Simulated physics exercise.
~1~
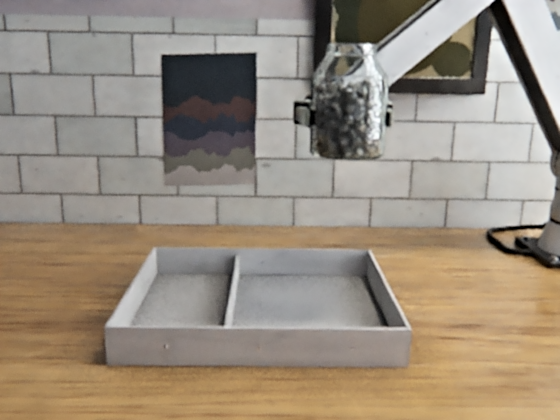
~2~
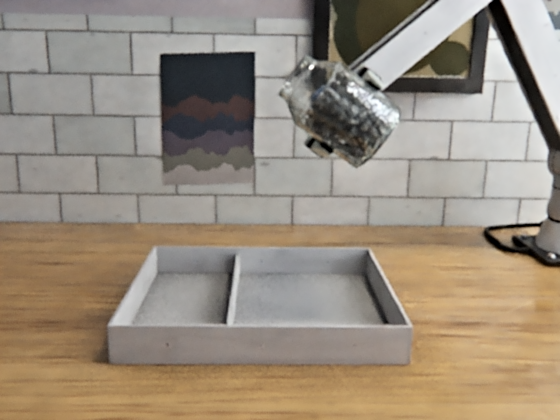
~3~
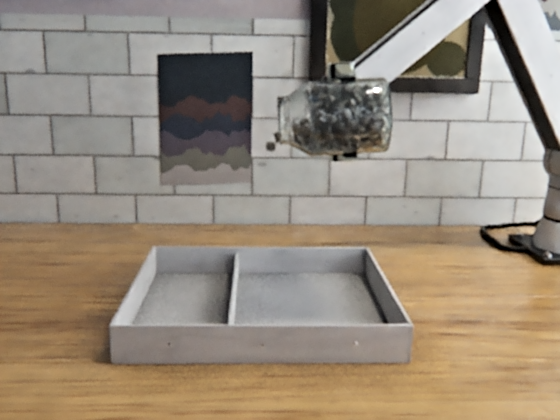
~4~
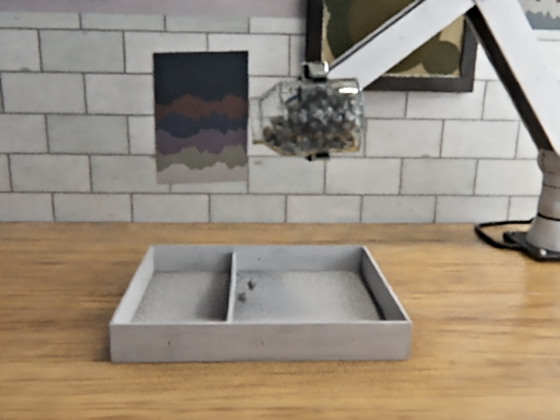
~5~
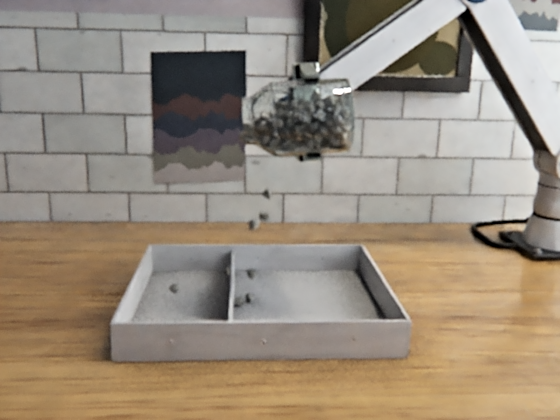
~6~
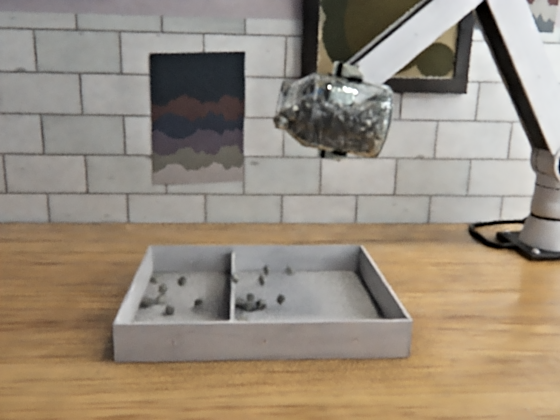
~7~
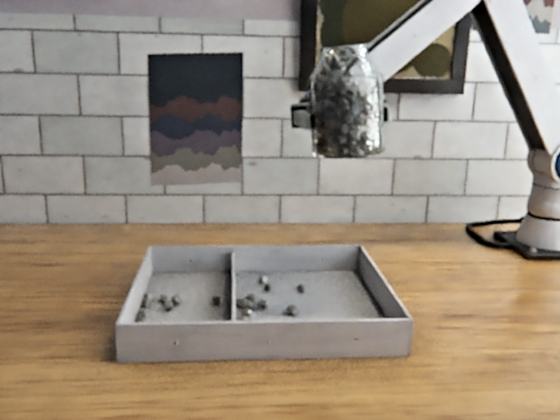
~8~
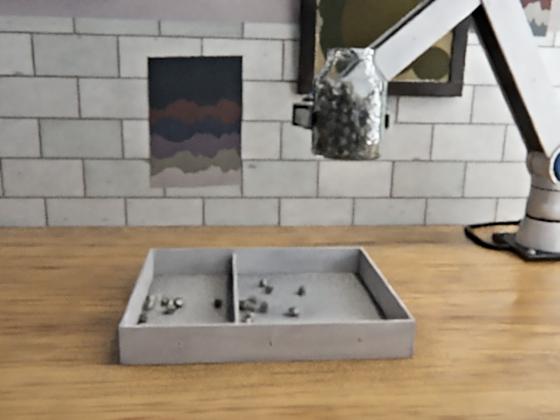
Robot arm tipping a glass jar of dark pebbles over a divided grey tray, spilling a few into both sections, then righting it.
